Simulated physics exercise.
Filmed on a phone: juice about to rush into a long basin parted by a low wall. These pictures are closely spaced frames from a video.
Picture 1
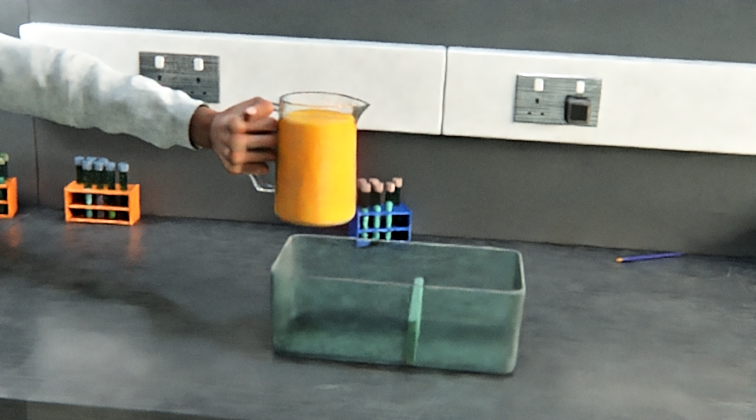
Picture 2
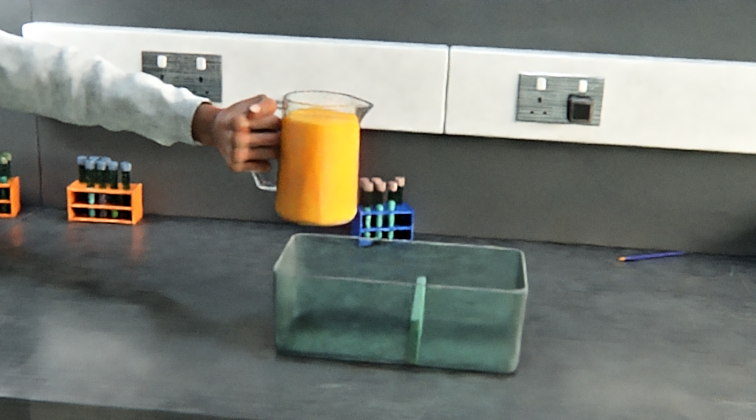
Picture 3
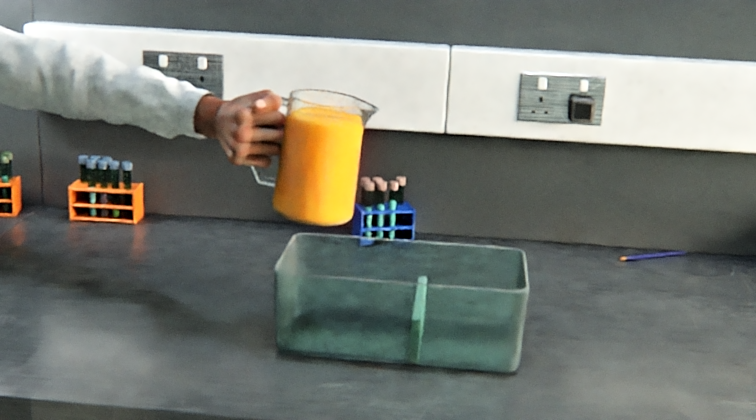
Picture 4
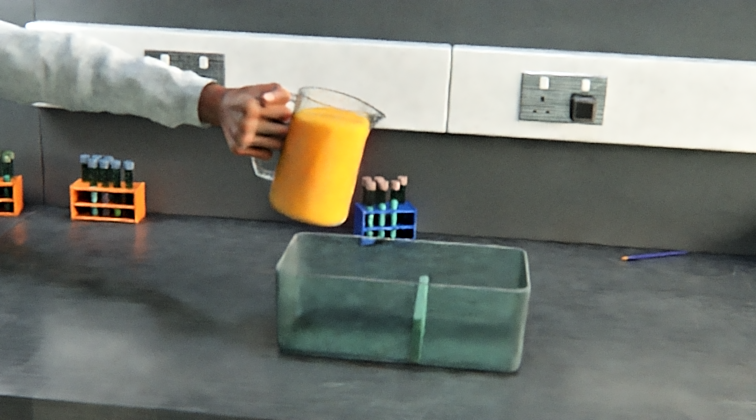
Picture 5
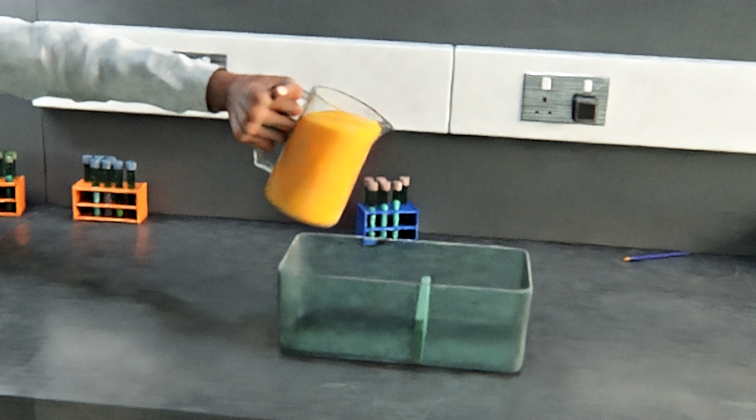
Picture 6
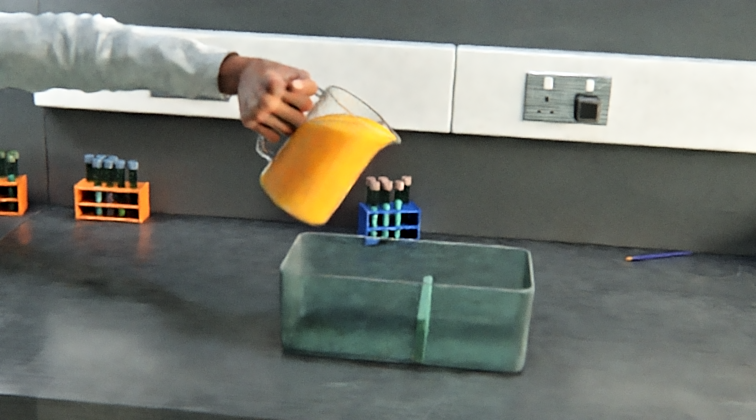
Lab bench, a hand gradually tilting a glass jug of orange juice rightward above an empty, greenish clear basin with a low divider.
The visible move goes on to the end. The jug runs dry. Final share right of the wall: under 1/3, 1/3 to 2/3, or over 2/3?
1/3 to 2/3.
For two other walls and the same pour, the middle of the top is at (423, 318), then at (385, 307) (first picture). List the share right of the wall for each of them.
50 per cent first, then 95 per cent.
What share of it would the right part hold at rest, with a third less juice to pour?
Estimate: Around 30 per cent.
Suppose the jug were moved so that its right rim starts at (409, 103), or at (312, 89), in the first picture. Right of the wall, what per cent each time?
Near 85 in a hundred first, near 5 in a hundred second.
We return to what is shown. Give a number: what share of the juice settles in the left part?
It is close to 45 per cent.
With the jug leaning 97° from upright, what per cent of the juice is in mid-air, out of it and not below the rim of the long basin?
Around 20 %.
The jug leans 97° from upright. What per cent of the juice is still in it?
It still holds around 70 per cent there.
A moment on, the jug is tipped on its side and 71 per cent is still to pour, 0 is left of the wall and 11 right of it.
Next, the jug is tipped right over and 26 per cent is still to pour, 22 is left of the wall and 33 right of it.
Then the jug is tipped right over and 6 per cent is still to pour, 36 is left of the wall and 53 right of it.
Later the jug is tipped right over and 1 per cent is still to pour, 44 is left of the wall and 53 right of it.
Finally, 45 per cent lies left of the wall, 54 right of it and 2 outside.
